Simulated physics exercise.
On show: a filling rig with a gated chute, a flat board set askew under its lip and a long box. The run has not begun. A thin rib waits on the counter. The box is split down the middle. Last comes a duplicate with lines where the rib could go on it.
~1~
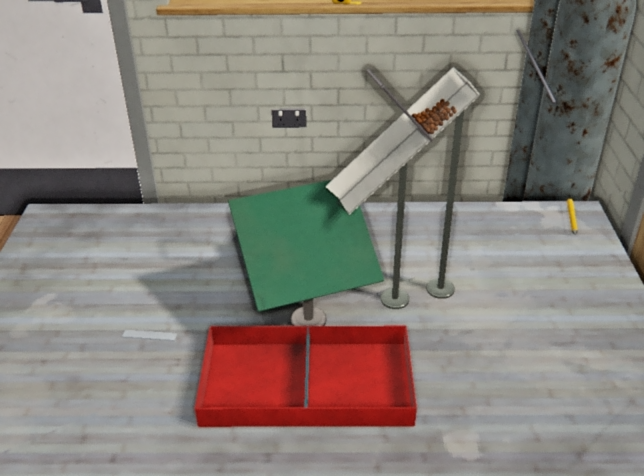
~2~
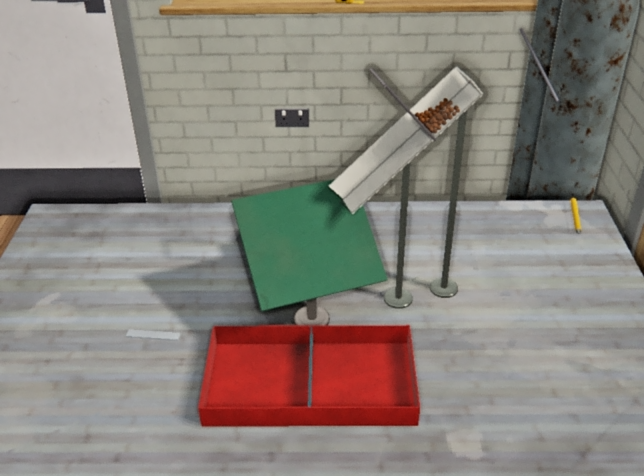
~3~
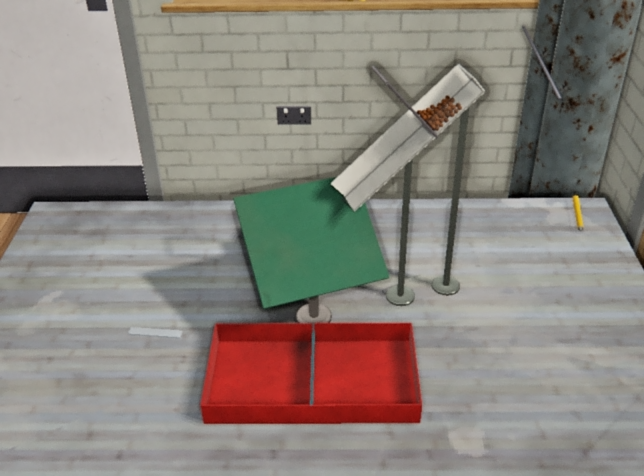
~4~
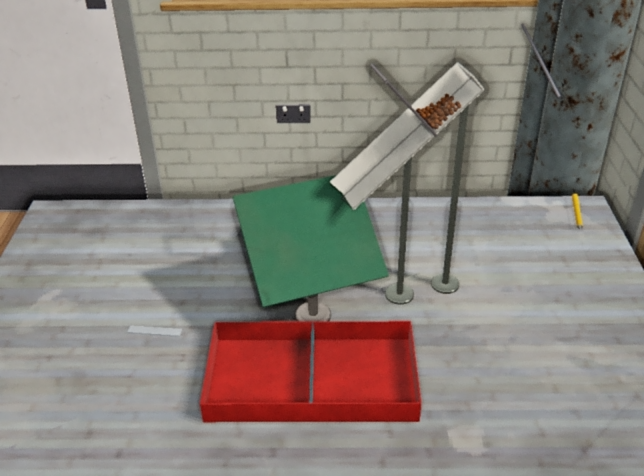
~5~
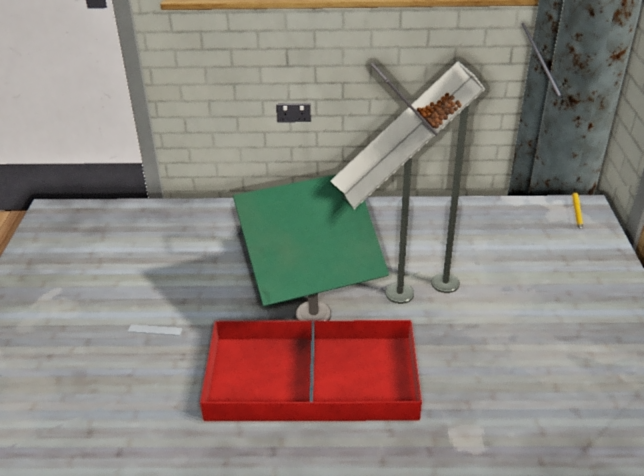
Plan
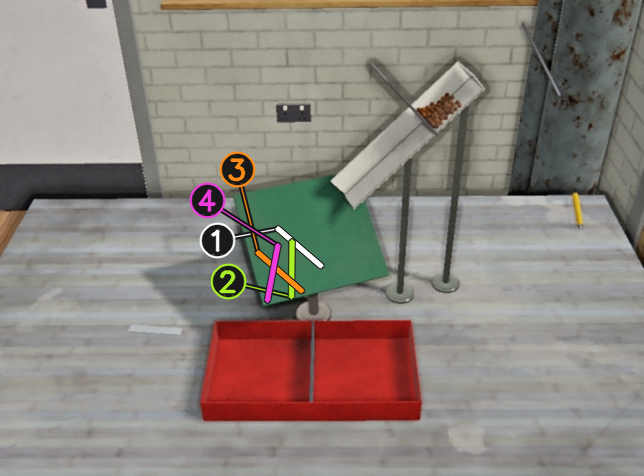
The clip opens on small brown balls resting high in a pale, sloping chute above a tilted green board, with a divided red box in front on a grey counter. The view shifts very slightly at first, then steadies, while the balls and the rest of the setup stay still.
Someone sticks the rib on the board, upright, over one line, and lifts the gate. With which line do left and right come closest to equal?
The answer is line 2.
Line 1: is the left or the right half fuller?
Right.
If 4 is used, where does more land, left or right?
Left.
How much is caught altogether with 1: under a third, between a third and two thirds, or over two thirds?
Over two thirds.
On the marked copy, line 1 from (277, 228) to (320, 265); line 2 from (292, 241) to (291, 296); line 3 from (258, 252) to (301, 290); line 4 from (277, 245) to (267, 299).
With 1, of what is caught, a small part in the left half, nearly all in the right.
With 2, of what is caught, about half in the left half, about half in the right.
With 3, of what is caught, a small part in the left half, most in the right.
With 4, of what is caught, most in the left half, about a quarter in the right.
